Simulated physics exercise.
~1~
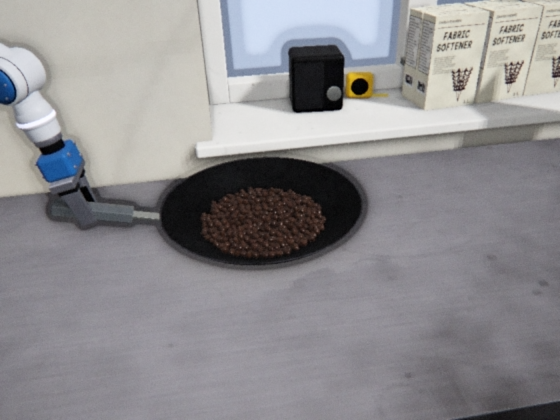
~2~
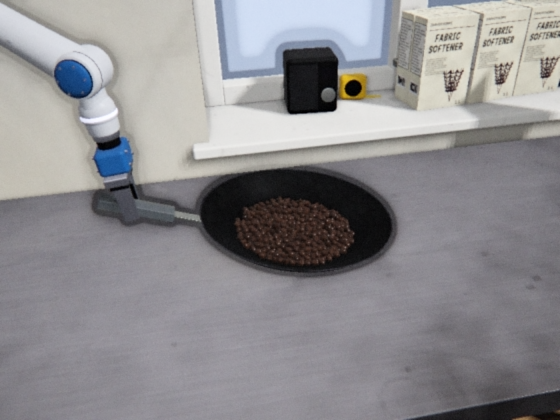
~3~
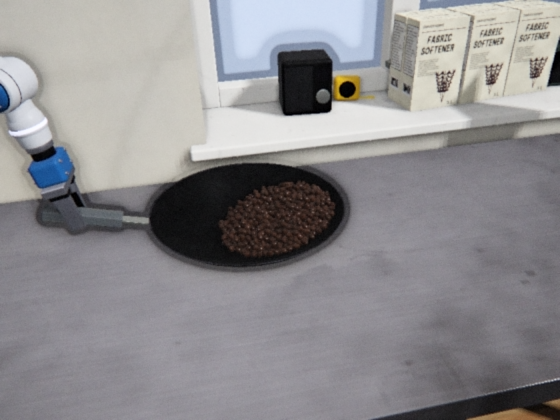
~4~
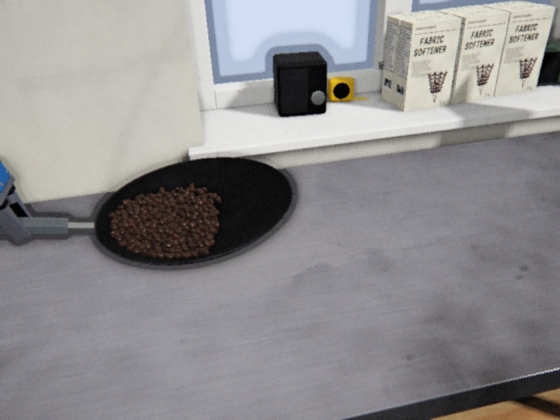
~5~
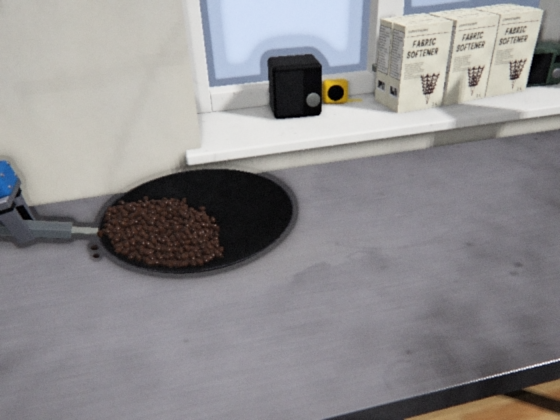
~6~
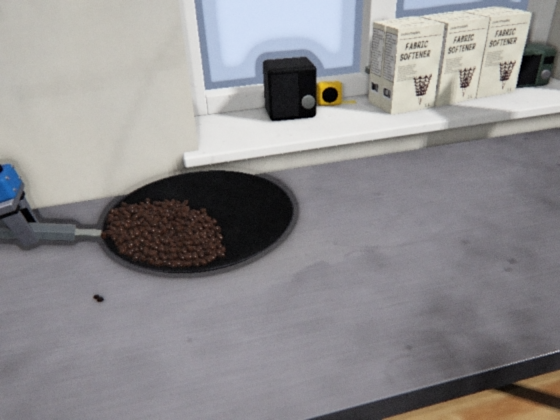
A grey countertop beneath a windowsill is seen from slightly above, with a black speaker-like box, a small yellow object and white fabric softener cartons on the sill. At the left, a white and blue robot arm grips the handle of a black wok holding a heap of dark brown beans. The arm moves the wok to the right, then draws it back left, and the beans shift toward the right side. As the wok goes farther left, they slide over to the side nearest the handle. A few specks appear beside the rim, and the wok ends still, nearly all the beans inside and a tiny dark bit on the counter.
